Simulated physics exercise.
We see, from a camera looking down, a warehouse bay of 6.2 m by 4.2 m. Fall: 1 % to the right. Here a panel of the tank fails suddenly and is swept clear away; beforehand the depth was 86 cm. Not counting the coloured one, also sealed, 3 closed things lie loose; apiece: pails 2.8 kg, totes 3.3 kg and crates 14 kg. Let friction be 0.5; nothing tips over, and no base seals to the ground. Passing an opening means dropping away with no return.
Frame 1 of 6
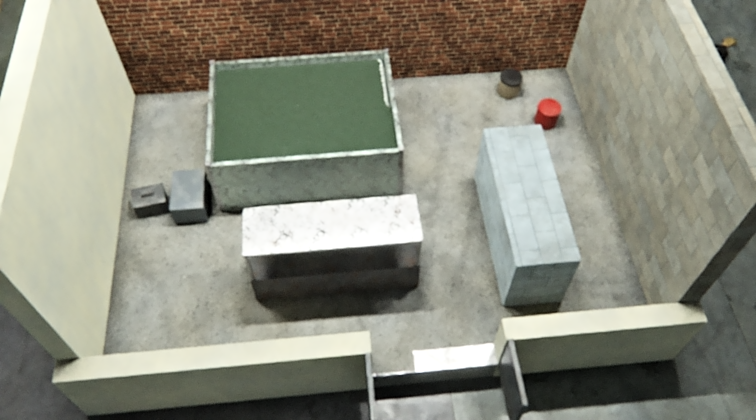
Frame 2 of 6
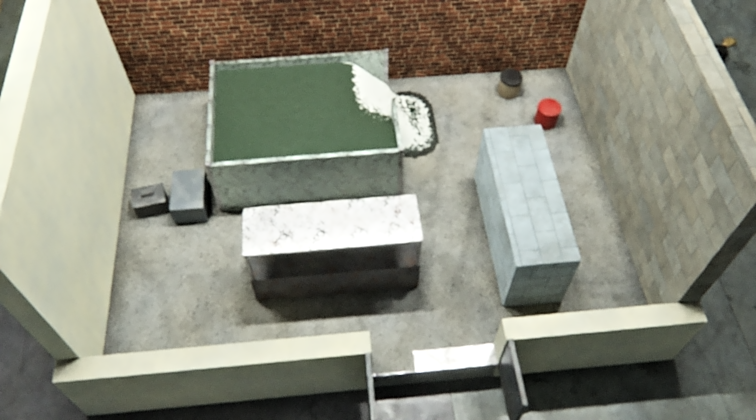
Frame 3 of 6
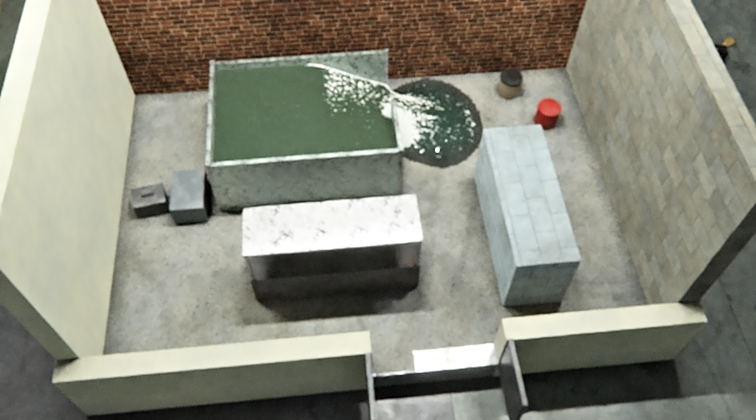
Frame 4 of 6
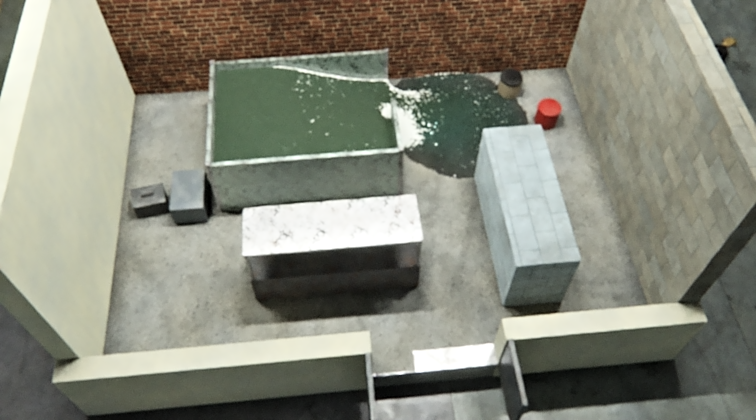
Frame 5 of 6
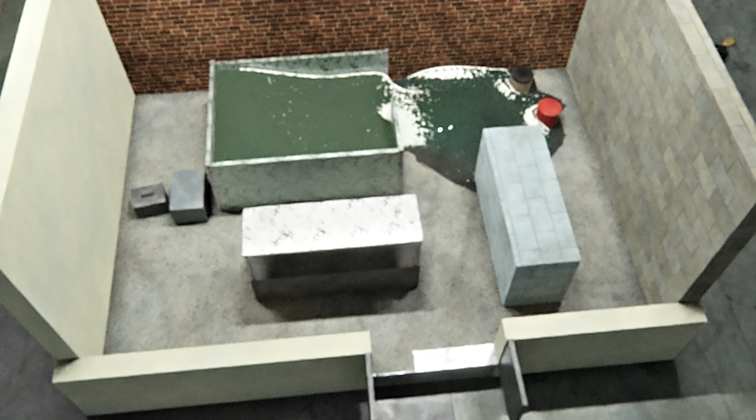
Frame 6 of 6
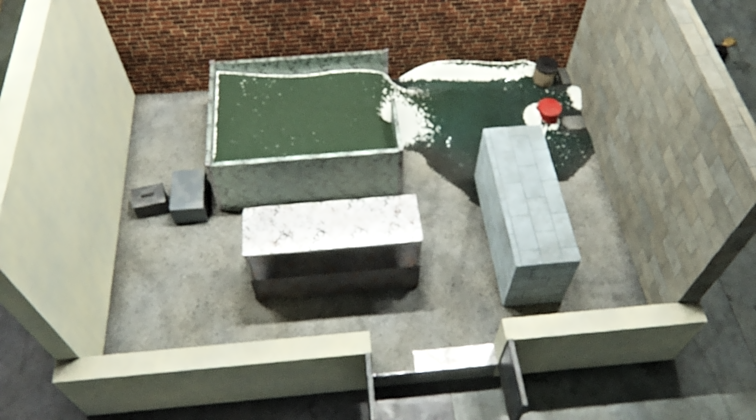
The video shows a walled bay viewed from above, where green water pours from the right side of a large tank, spreads across the floor around a red pail, and shifts a small dark container slightly to the right.
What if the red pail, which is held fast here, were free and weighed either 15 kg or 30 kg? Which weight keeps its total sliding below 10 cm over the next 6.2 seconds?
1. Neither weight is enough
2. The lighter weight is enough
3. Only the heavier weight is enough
1, neither weight is enough.
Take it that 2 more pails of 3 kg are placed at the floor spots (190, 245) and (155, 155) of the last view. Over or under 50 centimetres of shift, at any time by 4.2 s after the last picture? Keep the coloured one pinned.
Result, in sequence: Not exceeded; not exceeded.
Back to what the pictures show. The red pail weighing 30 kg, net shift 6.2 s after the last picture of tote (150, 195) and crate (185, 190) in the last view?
Respectively, 100 cm and 10 cm.
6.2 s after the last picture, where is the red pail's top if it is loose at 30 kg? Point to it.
(600, 257).
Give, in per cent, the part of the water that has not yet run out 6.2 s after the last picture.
Still held: Near 96 %.
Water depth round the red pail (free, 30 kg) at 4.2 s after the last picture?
Depth: Approx. 30 cm.
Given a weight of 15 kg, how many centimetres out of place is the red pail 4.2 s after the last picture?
Around 400 centimetres out of place.
Then, 0.6 s after the last picture the red pail would be 39 cm from its start with 15 kg and 28 cm from its start with 30 kg; 22 cm of water round it then.
Then, 2.3 s after the last picture the red pail would be 281 cm from its start with 15 kg and 176 cm from its start with 30 kg; 18 cm of water round it then.
Then, 4.2 s after the last picture the red pail would be 414 cm from its start with 15 kg and 226 cm from its start with 30 kg; 30 cm of water round it then.
Then, 6.2 s after the last picture the red pail would be 438 cm from its start with 15 kg and 237 cm from its start with 30 kg; 24 cm of water round it then.
